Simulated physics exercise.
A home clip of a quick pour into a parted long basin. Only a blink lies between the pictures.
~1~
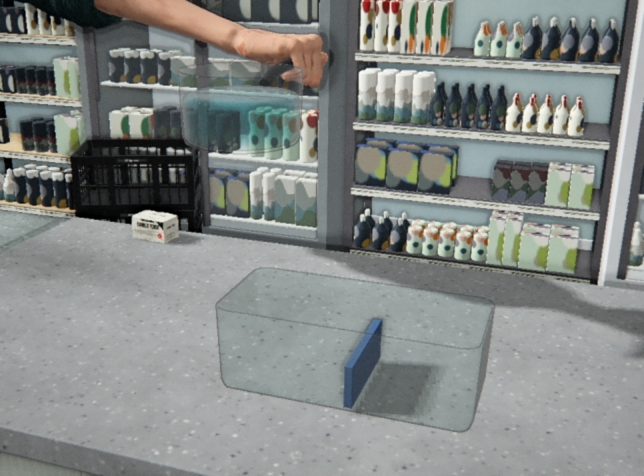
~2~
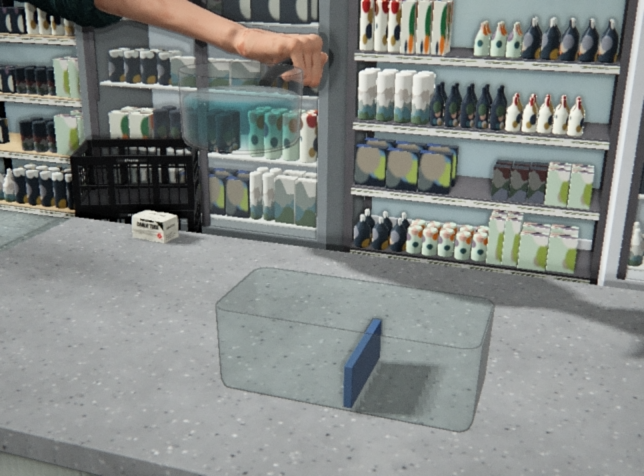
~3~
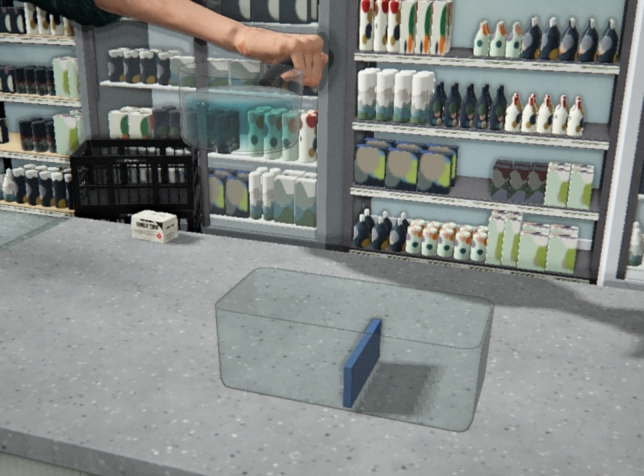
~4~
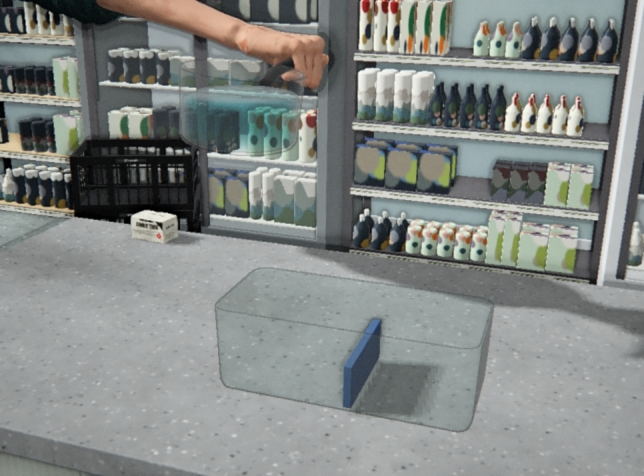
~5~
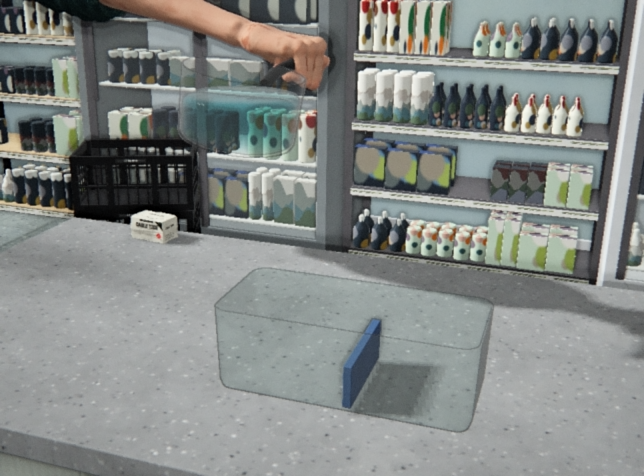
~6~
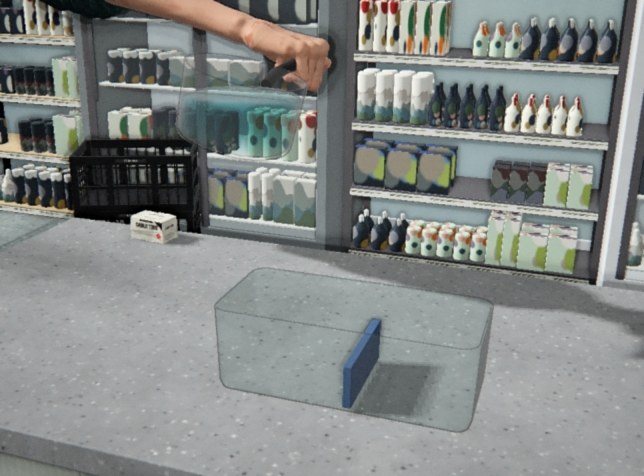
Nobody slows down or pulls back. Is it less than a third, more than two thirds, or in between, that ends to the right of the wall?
In the end between a third and two thirds is right of the wall.
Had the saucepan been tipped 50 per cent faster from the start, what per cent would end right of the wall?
Close to 40 per cent.
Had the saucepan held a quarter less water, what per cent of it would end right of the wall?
About 25 per cent.
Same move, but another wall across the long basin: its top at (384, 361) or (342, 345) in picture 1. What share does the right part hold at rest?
Near 25 % and 80 %.
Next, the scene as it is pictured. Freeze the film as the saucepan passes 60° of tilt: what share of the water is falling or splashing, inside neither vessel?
Near 25 %.
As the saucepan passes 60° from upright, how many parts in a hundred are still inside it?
About 75 per cent.
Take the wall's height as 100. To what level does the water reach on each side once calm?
The left part 30 per cent, the right part 40.
A moment on, the saucepan is tipped part way and 76 per cent is still to pour, 1 is left of the wall and 0 right of it.
Next, the saucepan is tipped on its side and 24 per cent is still to pour, 11 is left of the wall and 39 right of it.
Then the saucepan is tipped on its side and 5 per cent is still to pour, 41 is left of the wall and 47 right of it.
Later the saucepan is tipped on its side and 1 per cent is still to pour, 49 is left of the wall and 48 right of it.
Finally, 50 per cent lies left of the wall, 48 right of it and 2 outside.
